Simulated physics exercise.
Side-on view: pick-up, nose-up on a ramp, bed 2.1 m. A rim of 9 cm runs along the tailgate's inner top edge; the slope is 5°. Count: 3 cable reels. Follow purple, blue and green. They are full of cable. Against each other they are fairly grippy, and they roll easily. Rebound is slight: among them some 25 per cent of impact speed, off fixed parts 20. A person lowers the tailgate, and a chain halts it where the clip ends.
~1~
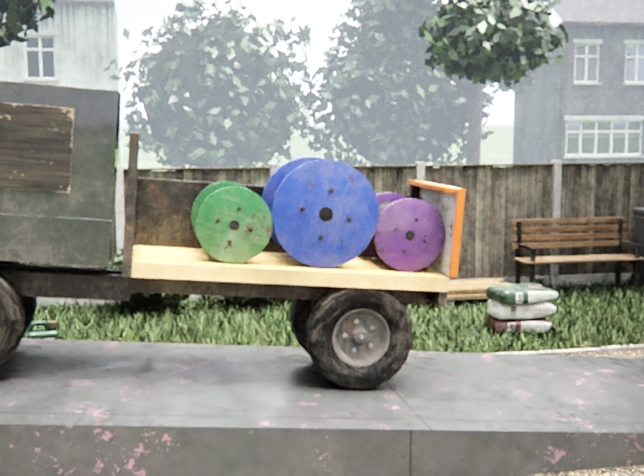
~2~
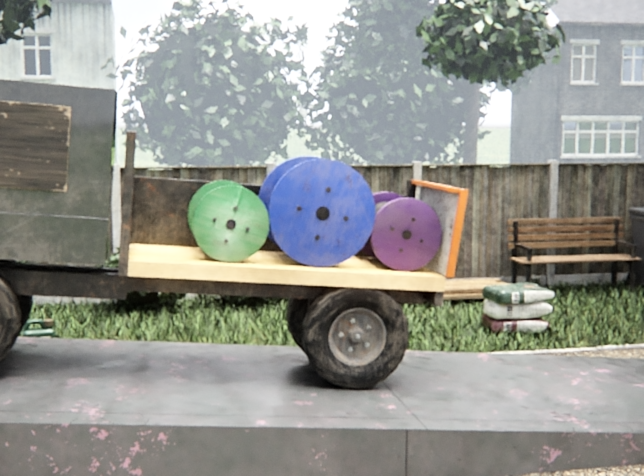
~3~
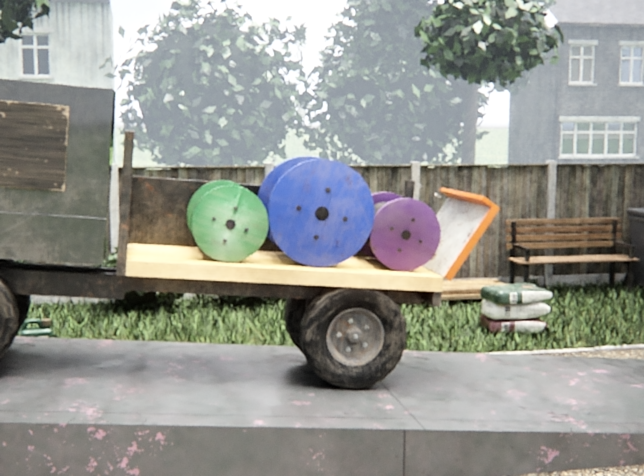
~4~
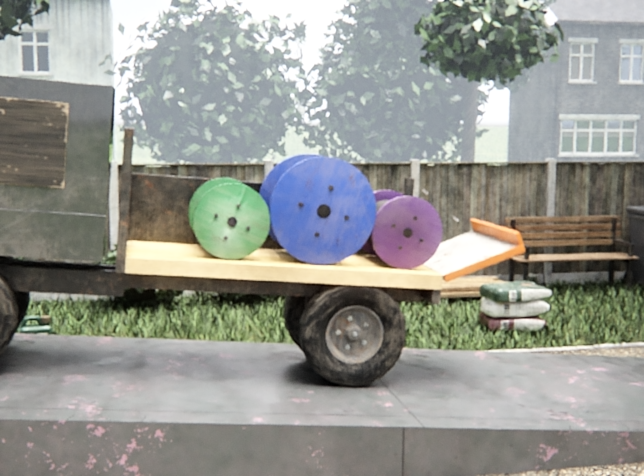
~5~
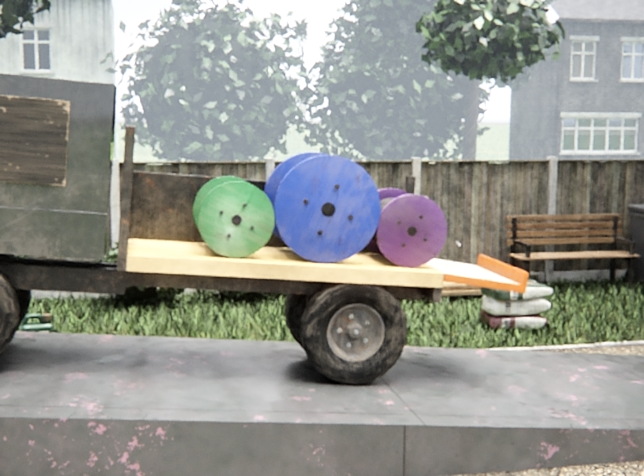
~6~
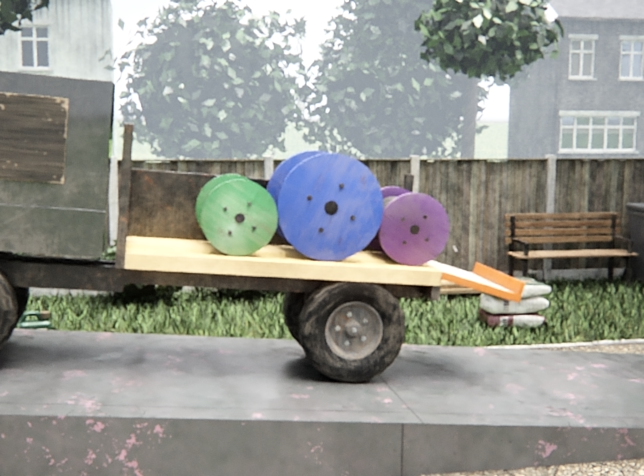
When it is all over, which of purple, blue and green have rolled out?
In the end purple reel: Overboard; blue: Overboard; green: Overboard.
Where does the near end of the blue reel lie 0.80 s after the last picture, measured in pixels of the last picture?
Near (376, 211).
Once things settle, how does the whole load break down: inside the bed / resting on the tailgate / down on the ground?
That gives 0, then 0, then 3.
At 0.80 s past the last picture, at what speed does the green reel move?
Around 0.5 m/s.
Then, 0.8 s past the sixth picture, purple is on the gate, 15 cm past the hinge, rolling right; blue is on the bed, 45 cm short of the hinge, rolling right; green is on the bed, 105 cm short of the hinge, rolling right; 0 gone off the back.
Then, 1.8 s past the sixth picture, purple is out on the ground; blue is on the gate, 35 cm past the hinge, rolling right; green is on the bed, 30 cm short of the hinge, rolling right; 1 gone off the back.
Then, 2.9 s past the sixth picture, purple is off the vehicle; blue is out on the ground; green is dropping off the gate; 3 gone off the back.
Finally (4.4 s after the last picture), purple is off the vehicle; blue is out on the ground; green is off the vehicle; 3 gone off the back.
